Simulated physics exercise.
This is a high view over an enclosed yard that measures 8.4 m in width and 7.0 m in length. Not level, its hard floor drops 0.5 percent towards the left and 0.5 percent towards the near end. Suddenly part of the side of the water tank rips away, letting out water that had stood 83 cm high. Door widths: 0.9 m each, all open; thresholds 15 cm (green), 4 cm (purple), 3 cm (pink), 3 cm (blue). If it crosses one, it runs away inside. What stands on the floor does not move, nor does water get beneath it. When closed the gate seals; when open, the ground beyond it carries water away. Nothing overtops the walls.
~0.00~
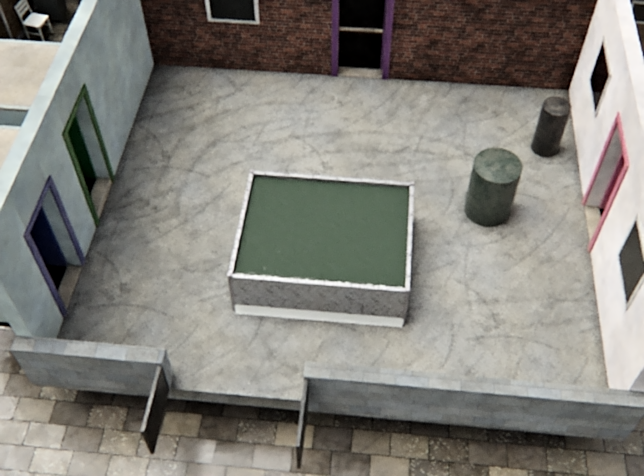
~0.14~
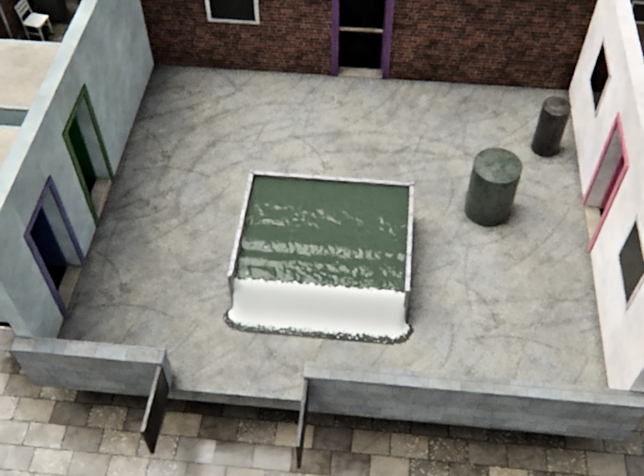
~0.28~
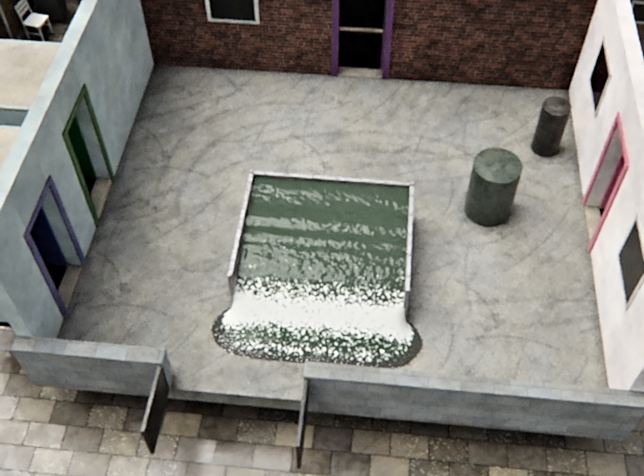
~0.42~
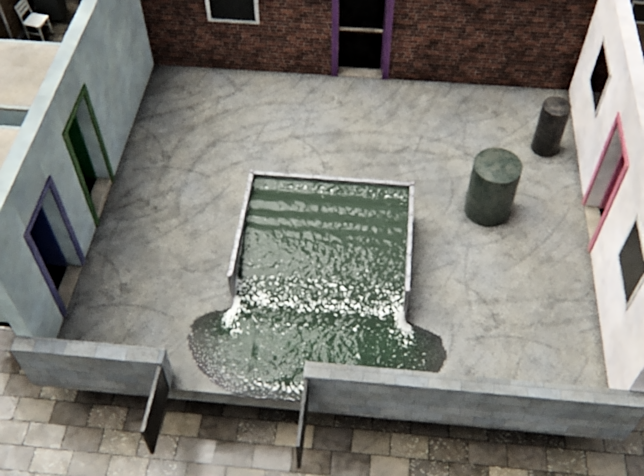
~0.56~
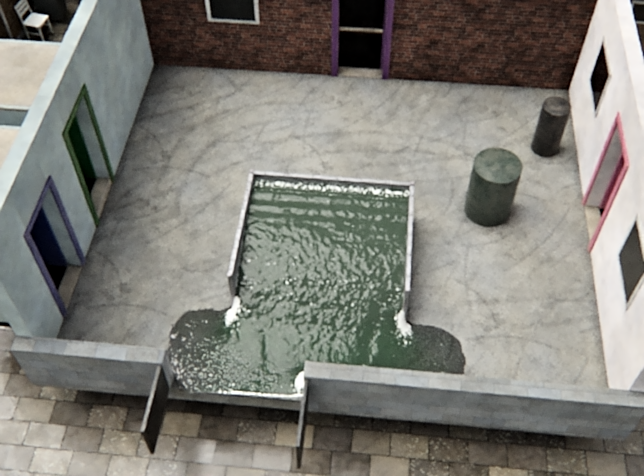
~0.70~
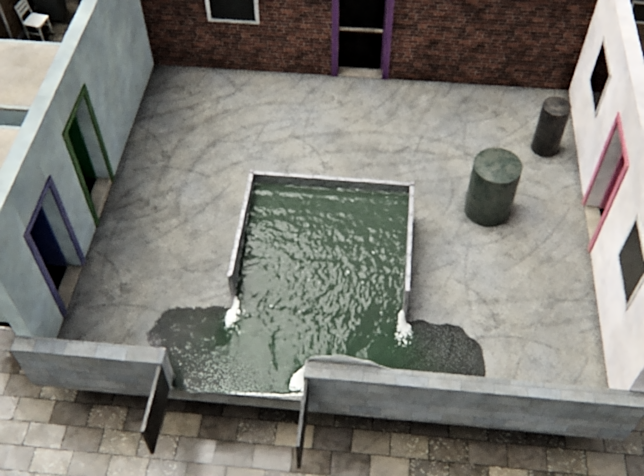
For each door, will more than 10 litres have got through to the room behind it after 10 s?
My prediction: At the green door the limit will not be outstripped; at the purple door the limit will not be outstripped; at the pink door the limit will be outstripped; at the blue door the limit will be outstripped.
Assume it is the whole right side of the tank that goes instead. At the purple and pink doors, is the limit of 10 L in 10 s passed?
Against that limit the purple door gives a greater amount and the pink door gives a greater amount.
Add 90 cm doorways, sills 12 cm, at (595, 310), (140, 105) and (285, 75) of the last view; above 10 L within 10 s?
Result in order - more than that, not enough, not enough.
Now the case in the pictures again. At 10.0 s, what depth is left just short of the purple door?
About 3.0 cm.
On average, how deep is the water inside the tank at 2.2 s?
Mean depth: About 24 cm.
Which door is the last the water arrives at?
Looks like the purple door.
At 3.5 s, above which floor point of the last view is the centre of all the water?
Centre: Approx. (380, 308) px.
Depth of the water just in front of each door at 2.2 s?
In centimetres - green: 0, purple: 0, pink: 0, blue: 1.
After 1.4 s water covers 15 % of the floor and is deepest (58 cm) near (332, 388); green door not reached, purple door not reached, pink door not reached, blue door not reached.
After 2.2 s water covers 20 % of the floor and is deepest (42 cm) near (605, 412); green door not reached, purple door not reached, pink door not reached, blue door not reached.
After 3.5 s water covers 35 % of the floor and is deepest (28 cm) near (580, 410); green door not reached, purple door not reached, pink door 8 cm at the sill, 4 L in, blue door 7 cm at the sill, 1 L in.
After 6.0 s water covers 65 % of the floor and is deepest (16 cm) near (554, 165); green door 3 cm at the sill, 0 L in, purple door 3 cm at the sill, 0 L in, pink door 5 cm at the sill, 22 L in, blue door 6 cm at the sill, 25 L in.
After 10.0 s water covers 95 % of the floor and is deepest (8 cm) near (145, 91); green door 2 cm at the sill, 0 L in, purple door 3 cm at the sill, 0 L in, pink door 5 cm at the sill, 32 L in, blue door 4 cm at the sill, 37 L in.
